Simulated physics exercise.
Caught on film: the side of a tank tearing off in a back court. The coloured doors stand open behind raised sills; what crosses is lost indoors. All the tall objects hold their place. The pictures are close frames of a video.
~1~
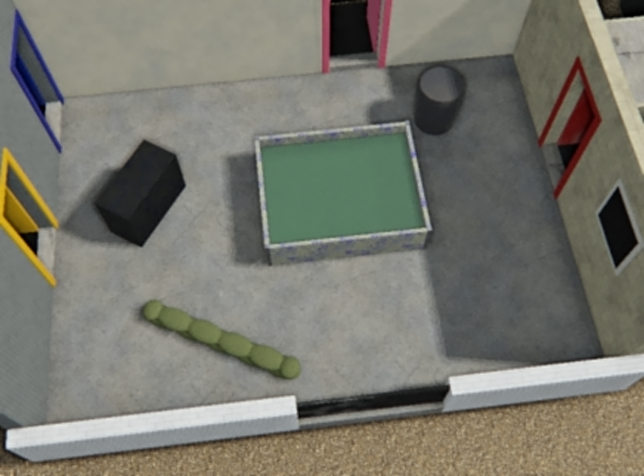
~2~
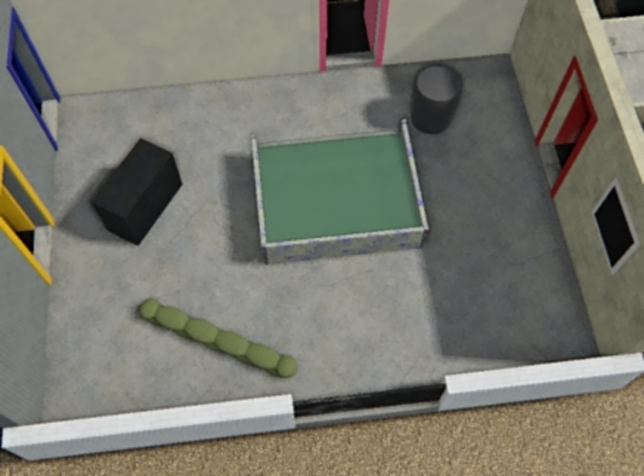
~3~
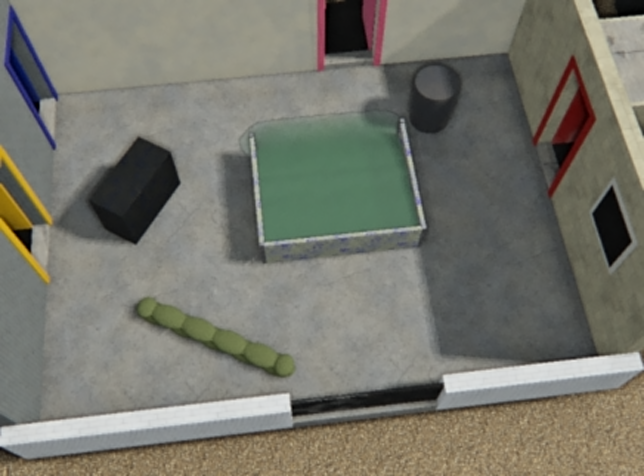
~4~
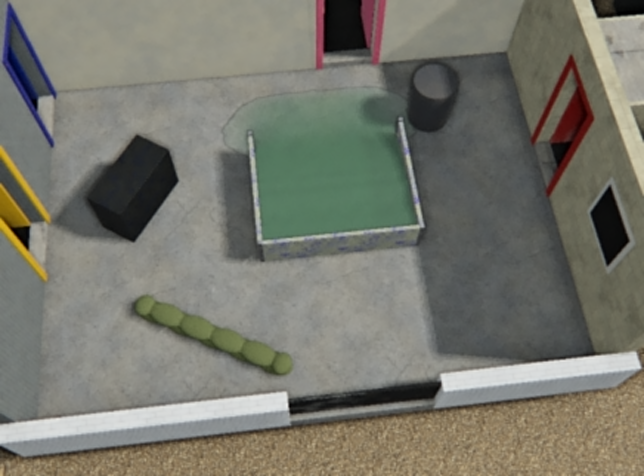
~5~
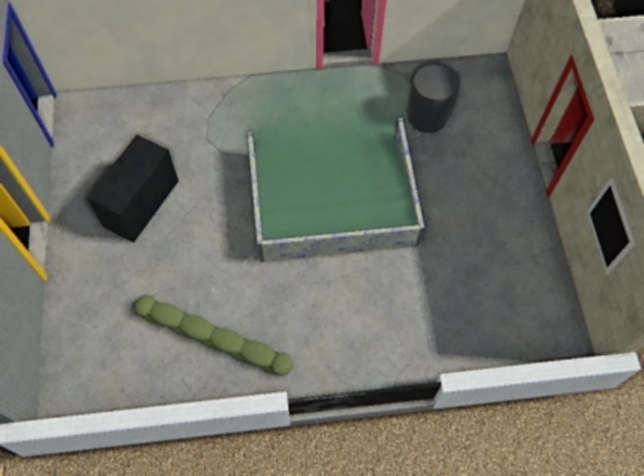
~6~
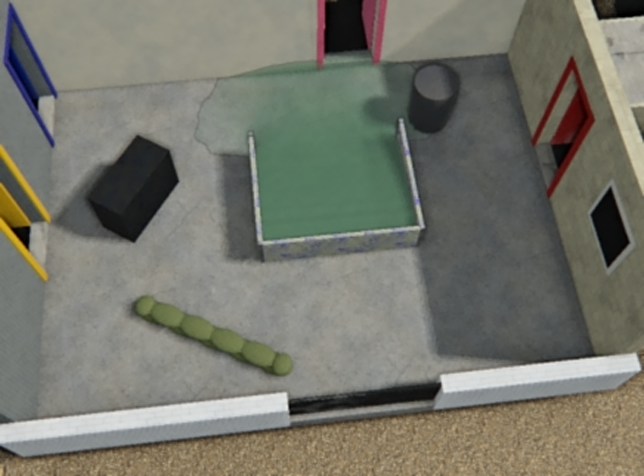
A walled back court with a grey floor is seen from high above, the view shifting very slightly at first. A green-filled tank stands mid-court, with a black block and lumpy green roll to its left, a dark cylinder behind its right corner, and blue, yellow, pink and red doorways around. The tank's far side comes away, and greenish water pours out, spreading thinly across the floor towards the back wall.
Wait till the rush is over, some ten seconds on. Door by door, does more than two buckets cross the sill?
The pink door floods; the yellow door holds within the limit; the blue door floods; the red door holds within the limit.
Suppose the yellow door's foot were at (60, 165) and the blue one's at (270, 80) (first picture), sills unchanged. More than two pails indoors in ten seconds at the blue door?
My reading: The blue one takes more.
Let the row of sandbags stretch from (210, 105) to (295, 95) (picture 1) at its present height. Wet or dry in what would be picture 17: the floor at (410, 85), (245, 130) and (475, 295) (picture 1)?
As listed: Flooded, under water, no water.
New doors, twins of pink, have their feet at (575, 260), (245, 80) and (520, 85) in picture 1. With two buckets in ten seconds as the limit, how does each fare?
As listed: Stays under, goes over, goes over.
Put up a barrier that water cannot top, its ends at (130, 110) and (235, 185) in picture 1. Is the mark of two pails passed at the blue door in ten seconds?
In short: The blue door goes over.
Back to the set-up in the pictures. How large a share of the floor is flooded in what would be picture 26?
Near 40 in a hundred.
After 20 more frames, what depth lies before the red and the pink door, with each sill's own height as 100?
Near 70 and 140 in a hundred.
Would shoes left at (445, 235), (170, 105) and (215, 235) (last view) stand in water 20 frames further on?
In turn: No water, flooded, no water.
A moment on, water covers 15 % of the floor; the pink door over two buckets in, the yellow door not reached, the blue door not reached, the red door not reached.
Next, water covers 25 % of the floor; the pink door far over two buckets in, the yellow door not reached, the blue door not reached, the red door not reached.
Then, water covers 40 % of the floor; the pink door far over two buckets in, the yellow door wet at the sill, nothing in, the blue door over two buckets in, the red door wet at the sill, nothing in.
Later, water covers 75 % of the floor; the pink door far over two buckets in, the yellow door wet at the sill, nothing in, the blue door far over two buckets in, the red door wet at the sill, nothing in.
In the end, water covers 95 % of the floor; the pink door far over two buckets in, the yellow door wet at the sill, nothing in, the blue door far over two buckets in, the red door wet at the sill, nothing in.
